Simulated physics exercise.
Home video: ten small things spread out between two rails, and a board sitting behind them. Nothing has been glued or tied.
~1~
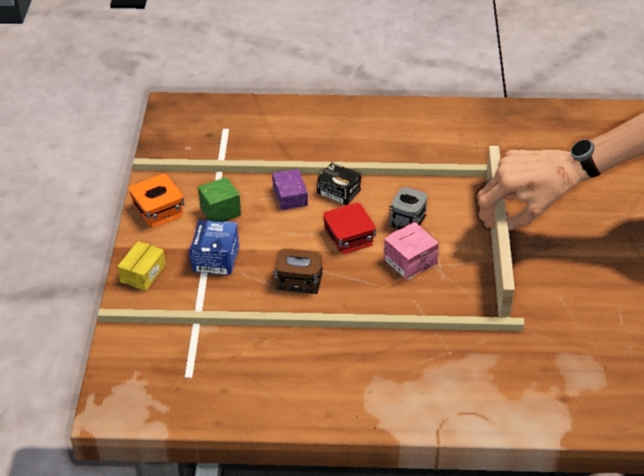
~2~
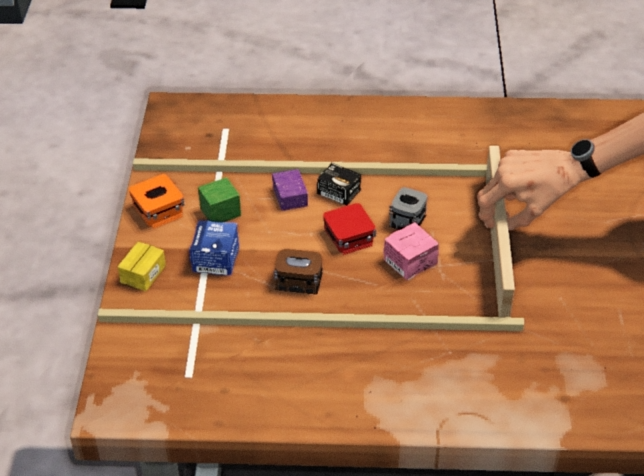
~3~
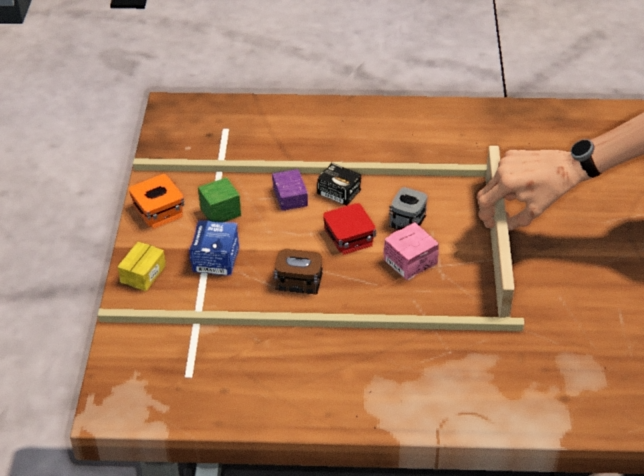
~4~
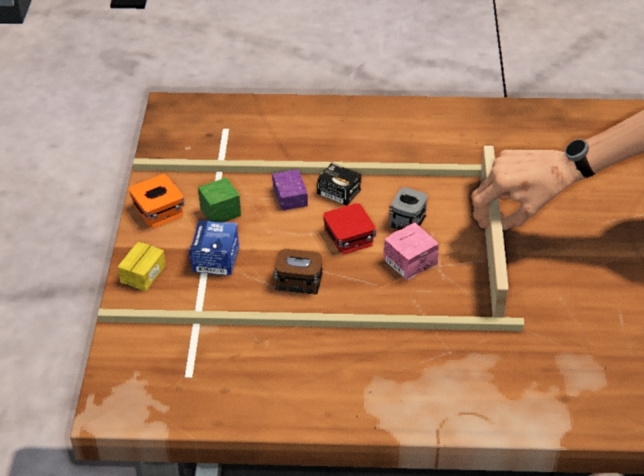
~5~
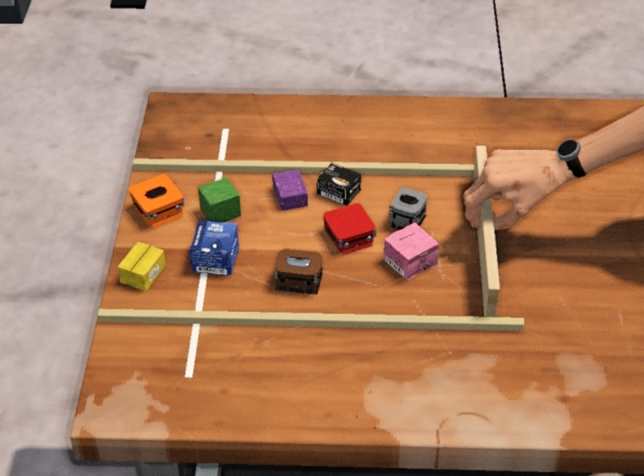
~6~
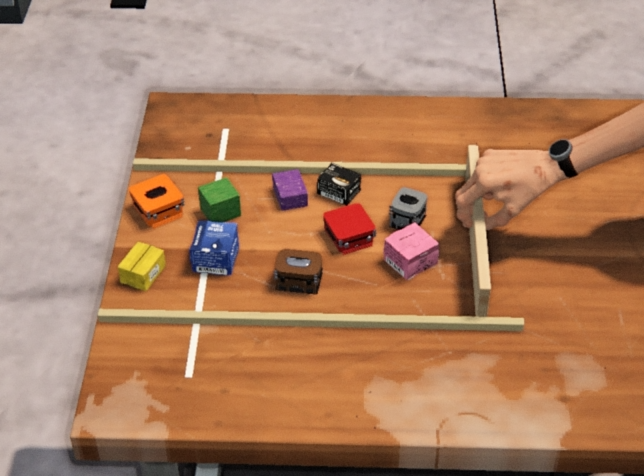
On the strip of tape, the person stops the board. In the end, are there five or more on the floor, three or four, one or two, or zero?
There are one or two on the floor.
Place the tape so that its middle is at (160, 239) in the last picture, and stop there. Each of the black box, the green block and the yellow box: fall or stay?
The black box holds on, the green block falls, the yellow box is lost.
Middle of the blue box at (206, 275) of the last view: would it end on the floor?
From that start, the object then is safe.
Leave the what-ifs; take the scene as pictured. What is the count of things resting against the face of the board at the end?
4.
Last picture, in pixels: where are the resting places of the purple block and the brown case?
(165, 198) and (184, 289), approximately.
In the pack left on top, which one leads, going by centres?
It is the green block.
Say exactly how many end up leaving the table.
Count: 2.
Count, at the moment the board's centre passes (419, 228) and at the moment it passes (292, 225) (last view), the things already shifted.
I get 2 at the one place and 8 at the other.
A little later, none off yet; yellow box at rest near (142, 266); orange case at rest near (157, 201); green block at rest near (220, 201).
When it is over, the number that fall off is one or two; down, orange case and yellow box.
